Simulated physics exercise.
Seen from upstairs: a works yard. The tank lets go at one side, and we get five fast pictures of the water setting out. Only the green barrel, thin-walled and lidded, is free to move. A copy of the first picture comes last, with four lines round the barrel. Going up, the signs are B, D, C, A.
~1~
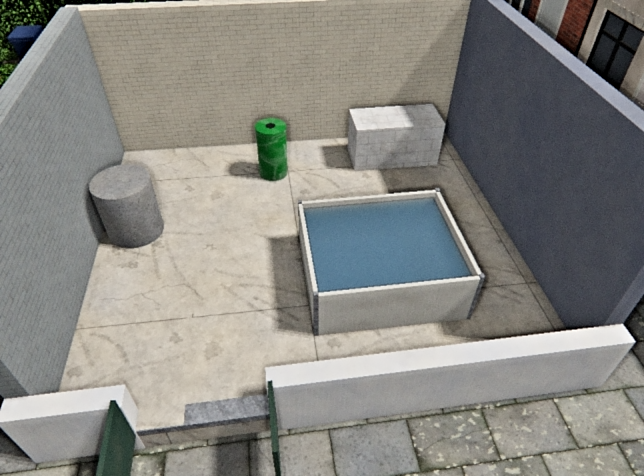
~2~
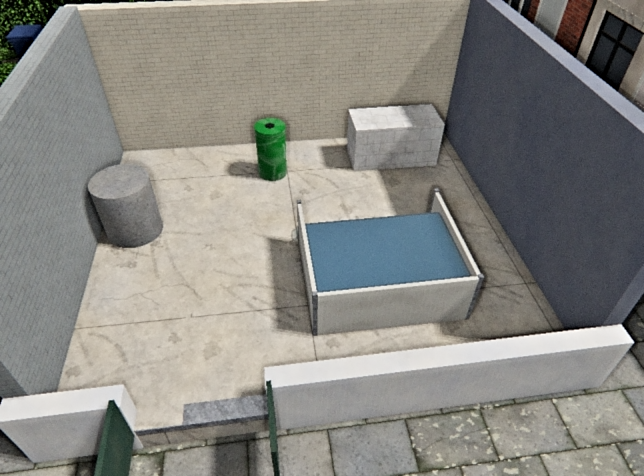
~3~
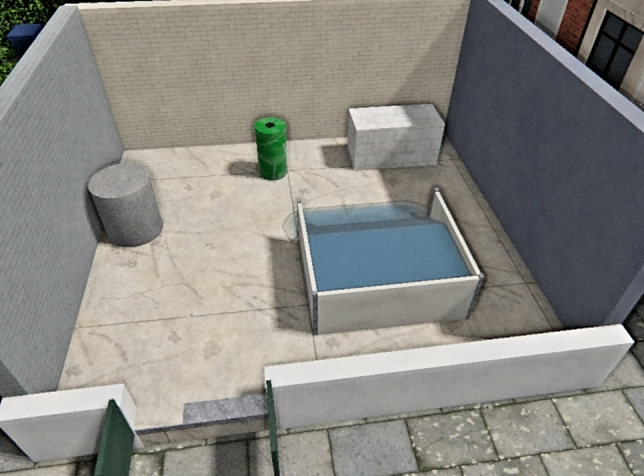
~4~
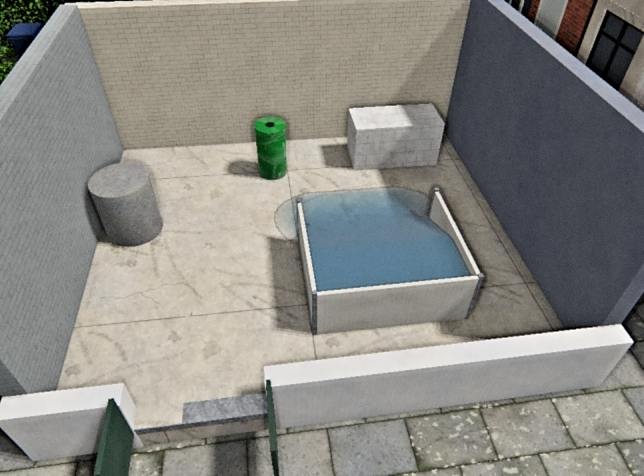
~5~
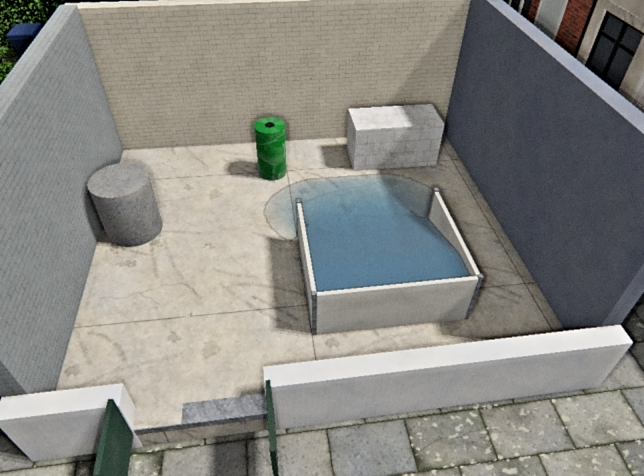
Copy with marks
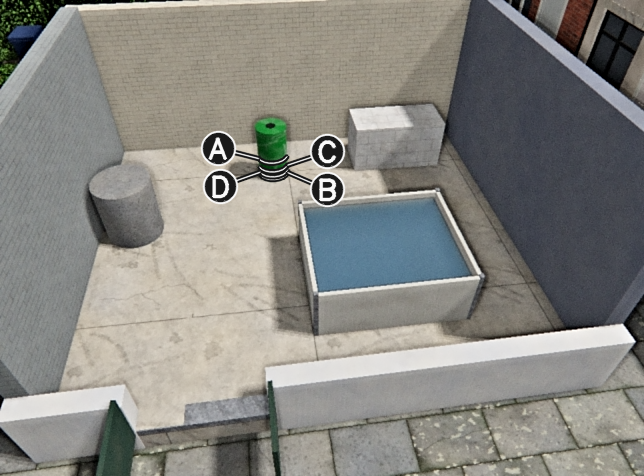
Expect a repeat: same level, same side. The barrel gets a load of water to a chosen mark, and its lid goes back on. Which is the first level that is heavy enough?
Line A.
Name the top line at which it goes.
Line C.
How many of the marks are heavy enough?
One.
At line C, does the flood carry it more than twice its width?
No, it does not.
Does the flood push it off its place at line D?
Yes, it does.
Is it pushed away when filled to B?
Yes, it does.
In white, A at (273, 163); B at (274, 179); C at (274, 171); D at (274, 176); from the bottom up B, D, C, A.
With A, it does not move.
With B, it is pushed about 5 times its own width away.
With C, it is pushed about its own width away.
With D, it is pushed about 4 times its own width away.
